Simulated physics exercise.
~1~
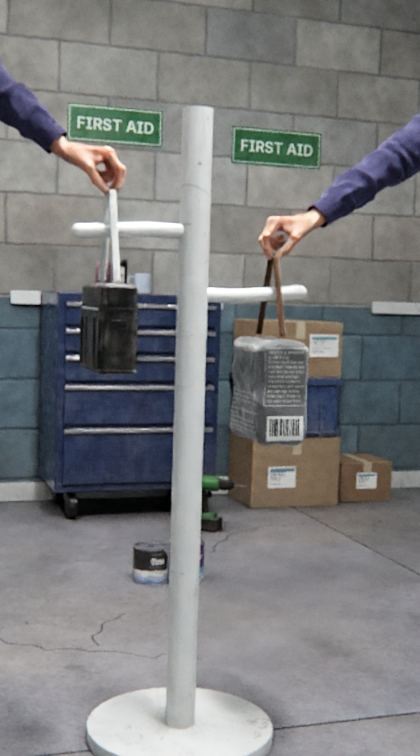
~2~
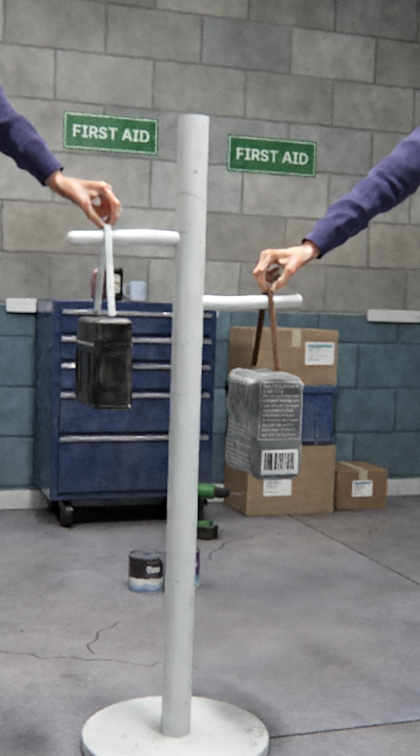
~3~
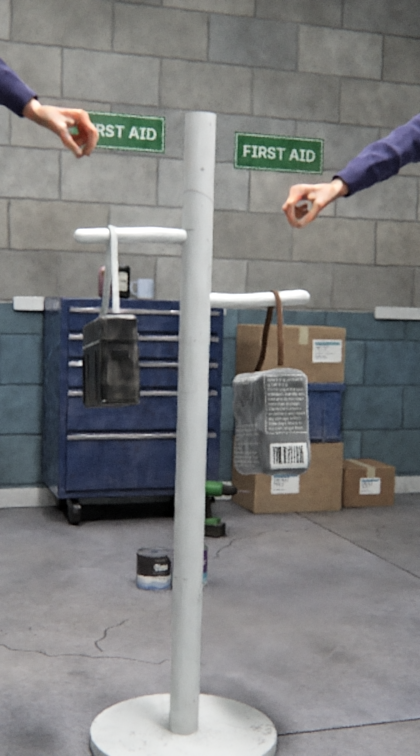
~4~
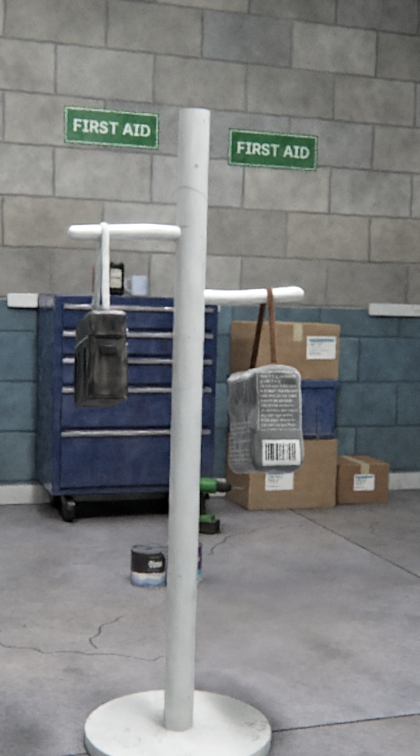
In a workshop with a block wall, two green first aid signs and a blue tool cabinet, a white post stands with a peg on either side. A hand on the left holds a black case by its pale loop, while a hand on the right holds a grey sack by its brown strap. Both hands lower their loads a little, bringing the loops down over the pegs. The hands then let go and draw back, and both loads lean slightly. Finally the hands are gone, and the case and the sack both hang from their pegs.
